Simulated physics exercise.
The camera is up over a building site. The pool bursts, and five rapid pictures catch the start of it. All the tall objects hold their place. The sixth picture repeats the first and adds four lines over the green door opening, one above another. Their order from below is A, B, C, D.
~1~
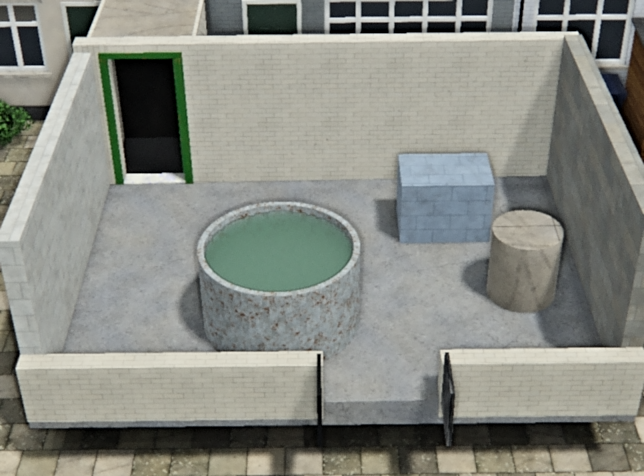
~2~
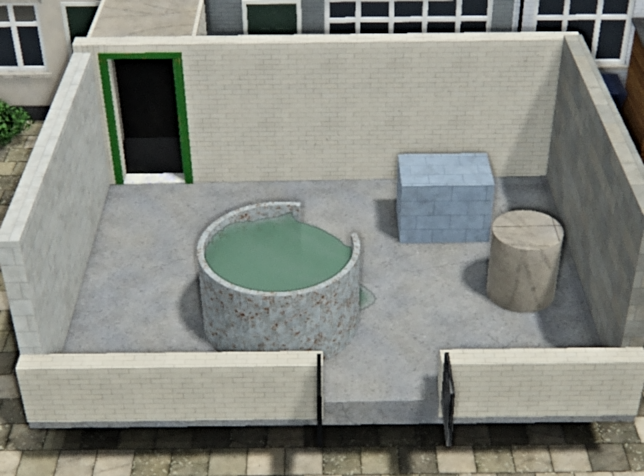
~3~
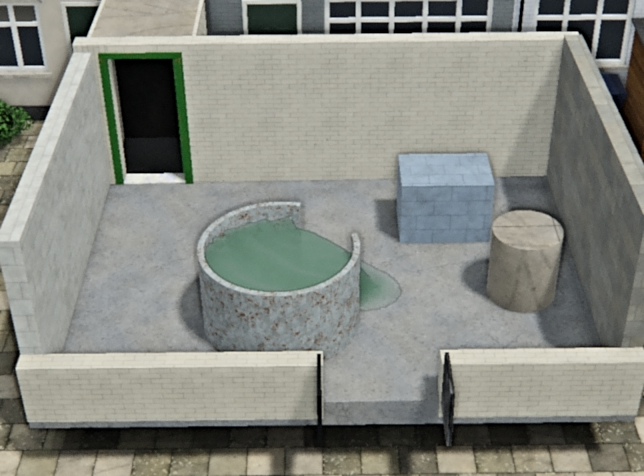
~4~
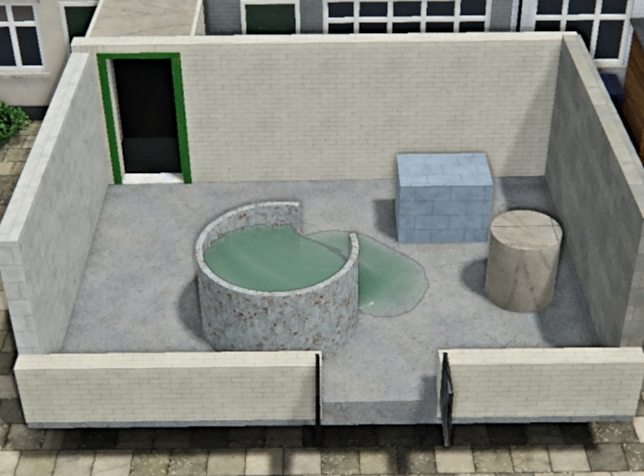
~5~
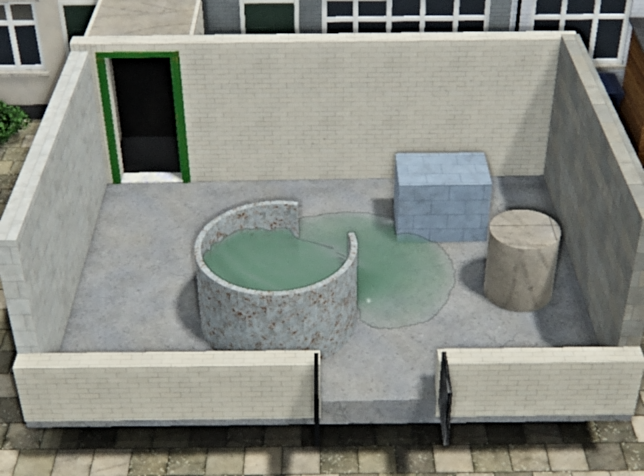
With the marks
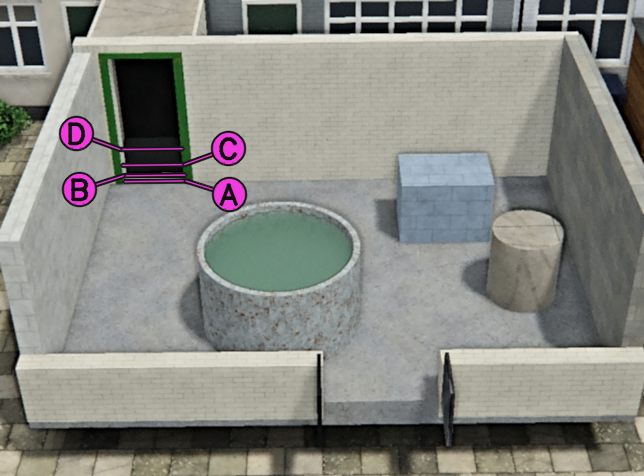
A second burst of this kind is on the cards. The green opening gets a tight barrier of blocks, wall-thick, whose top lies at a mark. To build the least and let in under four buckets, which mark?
It is B.
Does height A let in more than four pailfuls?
Yes, that goes wrong.
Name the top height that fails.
Here it is height A.
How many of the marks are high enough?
Three of them.
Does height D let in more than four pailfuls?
No.
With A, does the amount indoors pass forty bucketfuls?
No, it does not.
On the marked copy, A at (155, 181); B at (154, 175); C at (153, 165); D at (151, 149); from the bottom up A, B, C, D.
If A is chosen, some 15 bucketfuls get in.
If B is chosen, a splash gets over, under a bucket.
If C is chosen, nothing gets over.
If D is chosen, nothing gets over.
